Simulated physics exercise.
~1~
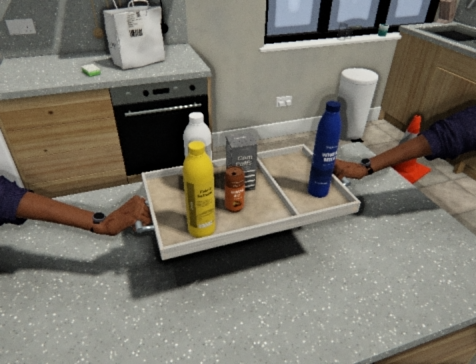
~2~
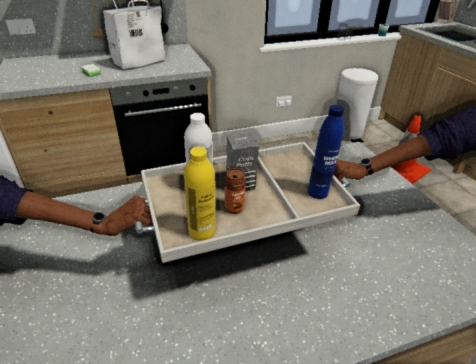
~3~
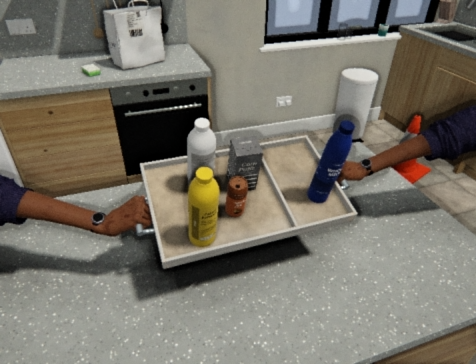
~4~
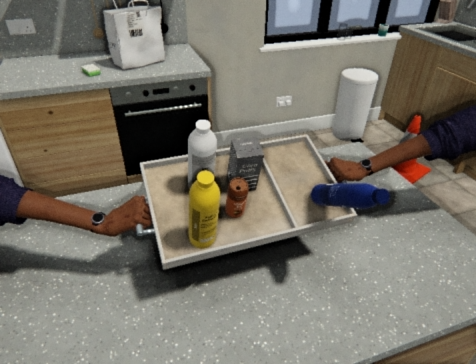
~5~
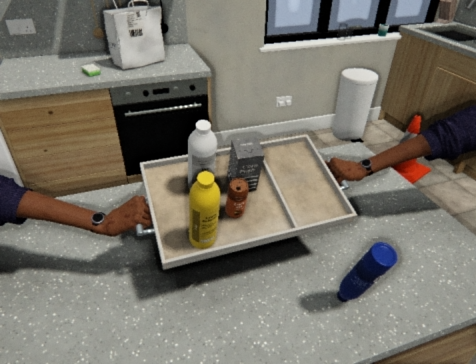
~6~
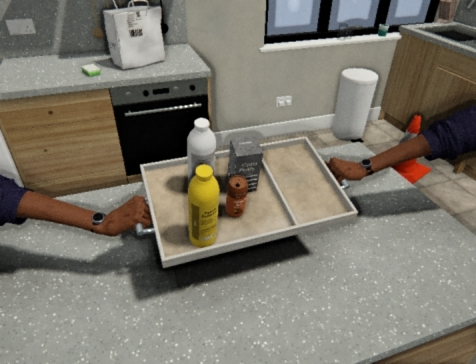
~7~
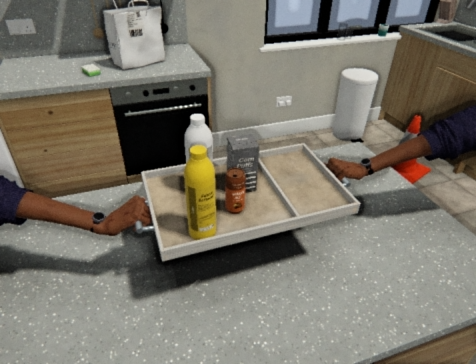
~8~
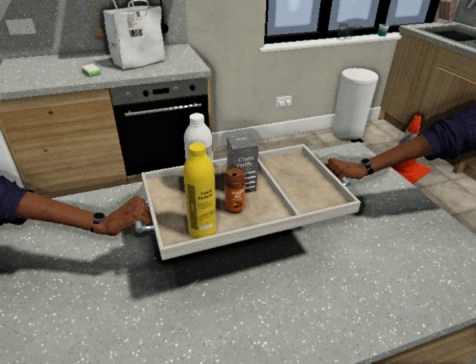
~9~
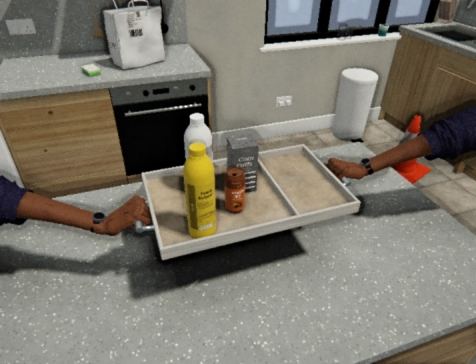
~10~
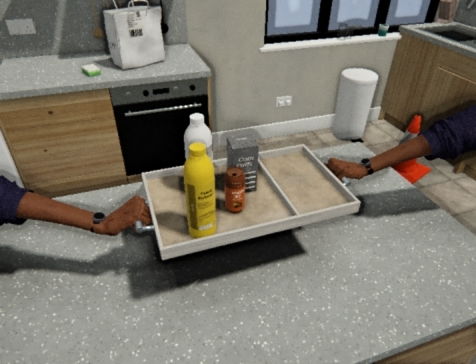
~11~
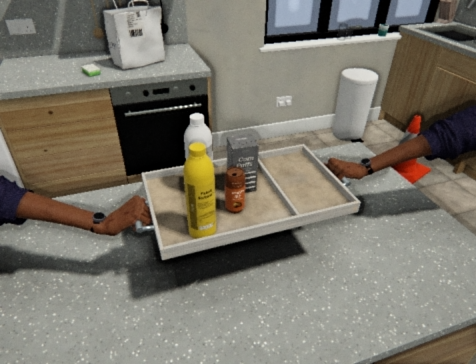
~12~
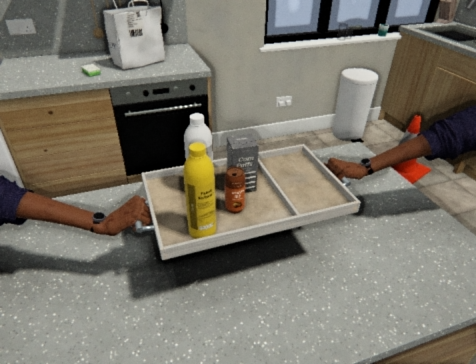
Two hands reaching in from the left and right hold a white, rimmed serving tray above a speckled grey counter in a kitchen, seen from slightly above. A yellow bottle, a white bottle, an orange can and a grey carton stand left of the tray's divider, with a blue bottle alone on the right. The tray tips its near edge down, and the blue bottle leans, topples over the near rim and tumbles past the counter out of view. The hands bring the tray back to level, and the four remaining items stay standing in their places.
